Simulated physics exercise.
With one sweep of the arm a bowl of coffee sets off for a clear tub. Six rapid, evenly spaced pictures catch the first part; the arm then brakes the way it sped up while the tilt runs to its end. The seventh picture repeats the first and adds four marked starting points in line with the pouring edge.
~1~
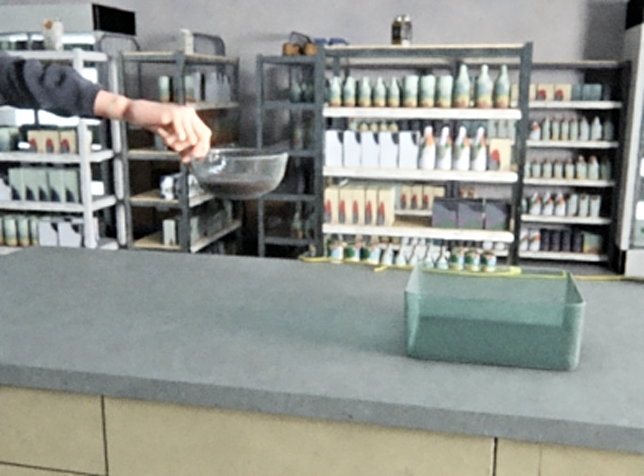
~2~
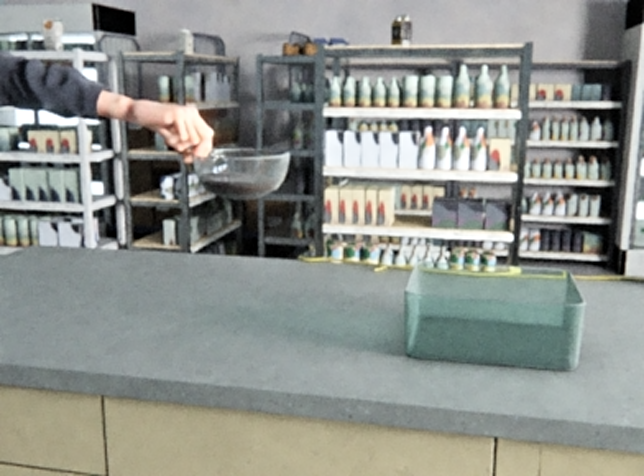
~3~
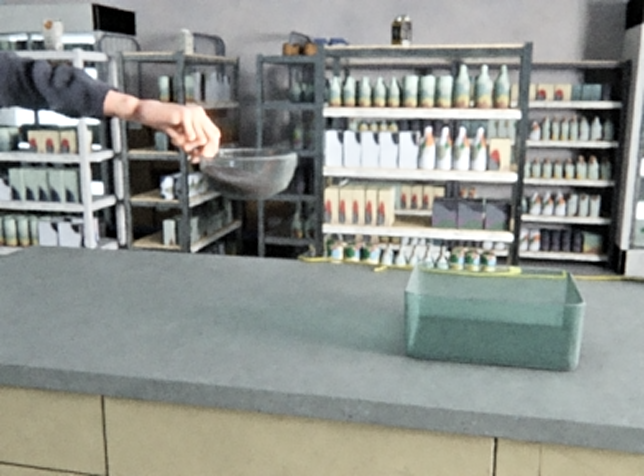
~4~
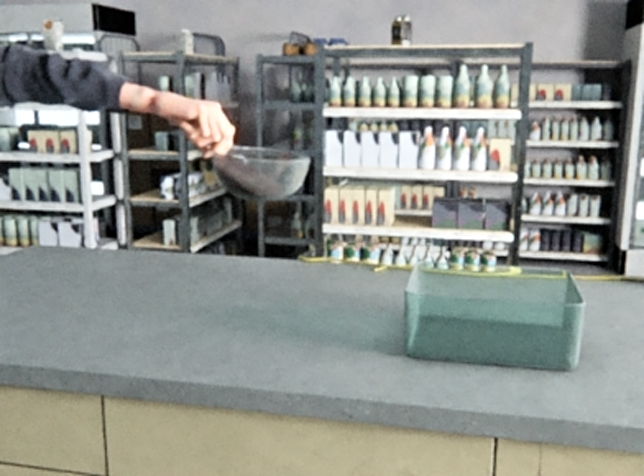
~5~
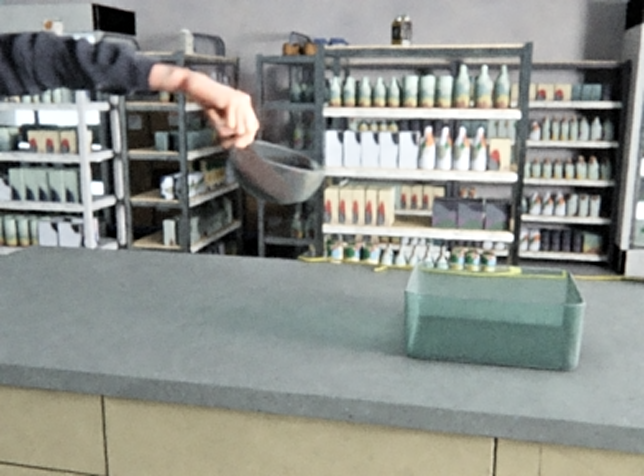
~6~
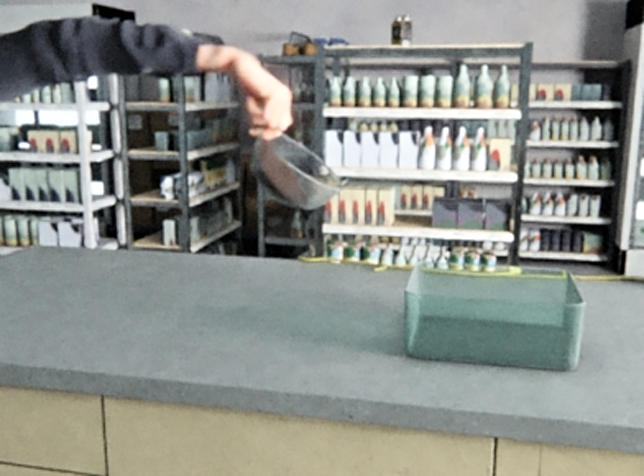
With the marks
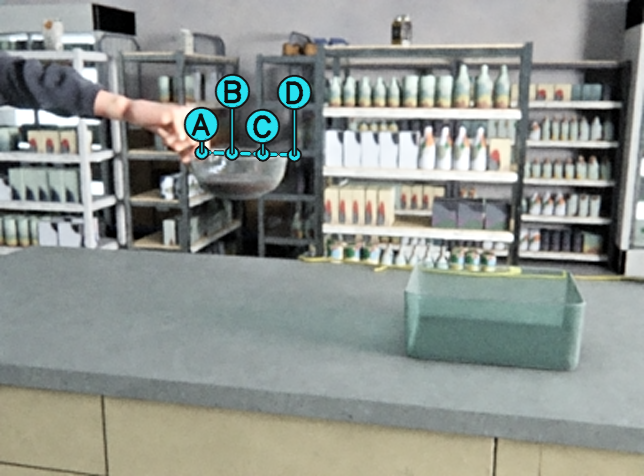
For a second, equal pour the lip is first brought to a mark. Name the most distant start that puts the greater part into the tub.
The limit is C.
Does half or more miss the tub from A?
Yes.
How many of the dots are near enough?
Two of them.
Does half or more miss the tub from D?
No, not at all.
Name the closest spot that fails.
That would be B.
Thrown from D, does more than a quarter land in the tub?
Yes, clearly.
In cyan, A at (201, 152); B at (232, 153); C at (262, 154); D at (294, 154).
With A, about 1 % lands in the tub, 95 % falls short and 3 % goes beside or beyond.
With B, about 30 % lands in the tub, 62 % falls short and 7 % goes beside or beyond.
With C, about 73 % lands in the tub, 14 % falls short and 13 % goes beside or beyond.
With D, about 81 % lands in the tub, 7 % falls short and 12 % goes beside or beyond.
